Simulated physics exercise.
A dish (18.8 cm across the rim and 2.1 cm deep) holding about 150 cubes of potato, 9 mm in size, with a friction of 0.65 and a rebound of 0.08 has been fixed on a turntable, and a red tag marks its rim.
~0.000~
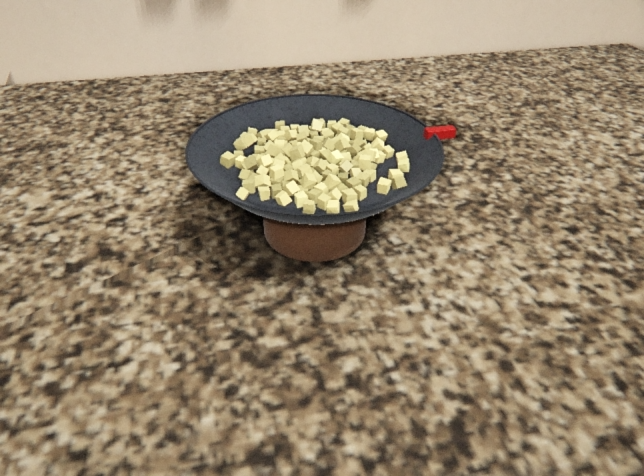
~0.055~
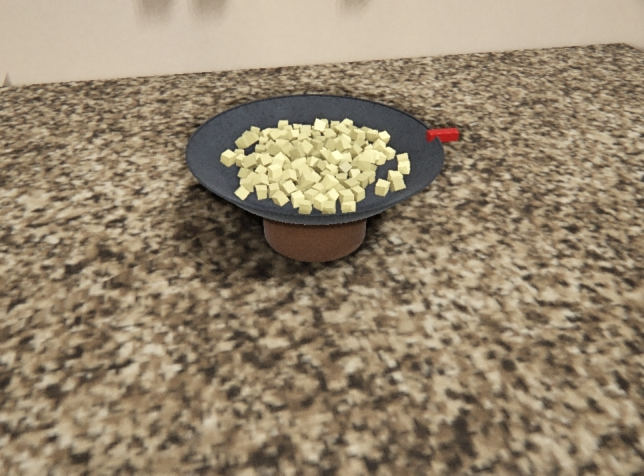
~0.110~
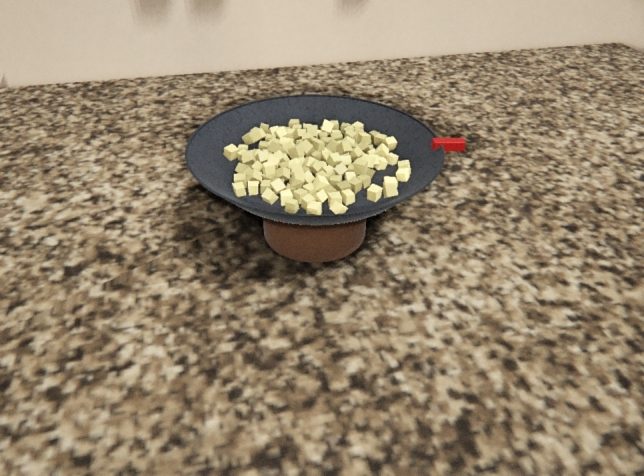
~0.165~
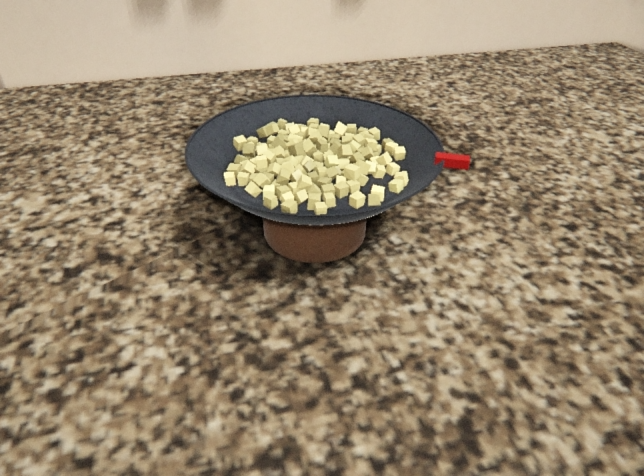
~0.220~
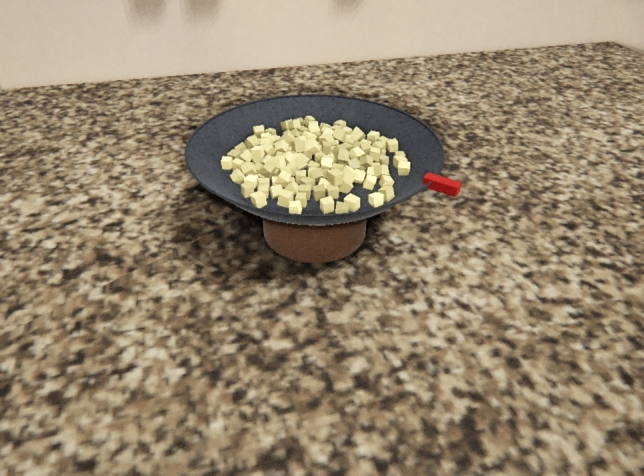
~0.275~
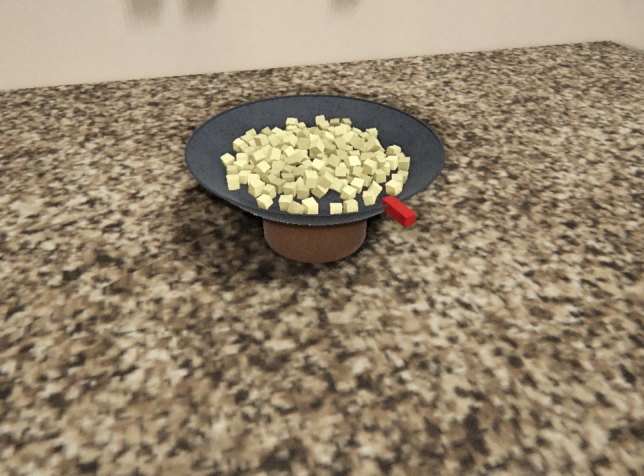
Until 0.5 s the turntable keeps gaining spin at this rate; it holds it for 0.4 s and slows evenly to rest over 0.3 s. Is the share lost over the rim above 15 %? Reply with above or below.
Above.
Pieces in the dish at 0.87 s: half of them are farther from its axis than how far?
Roughly 7.5 cm.
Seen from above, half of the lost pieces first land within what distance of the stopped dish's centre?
About 22 cm.
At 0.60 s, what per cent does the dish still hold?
Remaining share: Approx. 75 %.
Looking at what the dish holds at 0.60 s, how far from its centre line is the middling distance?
Some 7.5 cm.
After 0.60 s, dish 75 %, in the air 25 %; middle of the pieces not yet landed near (310, 146).
After 0.87 s, fallen behind where it stops 20 %, dish 15 %, fallen left of where it stops 20 %, fallen right of where it stops 20 %, fallen in front of where it stops 15 %, in the air 5 %; middle of the pieces not yet landed near (315, 156).
After 1.11 s, fallen behind where it stops 25 %, dish 5 %, fallen left of where it stops 20 %, fallen right of where it stops 25 %, fallen in front of where it stops 20 %; middle of the pieces not yet landed near (323, 162).
After 1.35 s, fallen behind where it stops 25 %, dish 5 %, fallen left of where it stops 20 %, fallen right of where it stops 25 %, fallen in front of where it stops 20 %; middle of the pieces not yet landed near (305, 153).
At rest (1.9 s), fallen behind where it stops 25 %, dish 5 %, fallen left of where it stops 20 %, fallen right of where it stops 25 %, fallen in front of where it stops 20 %.
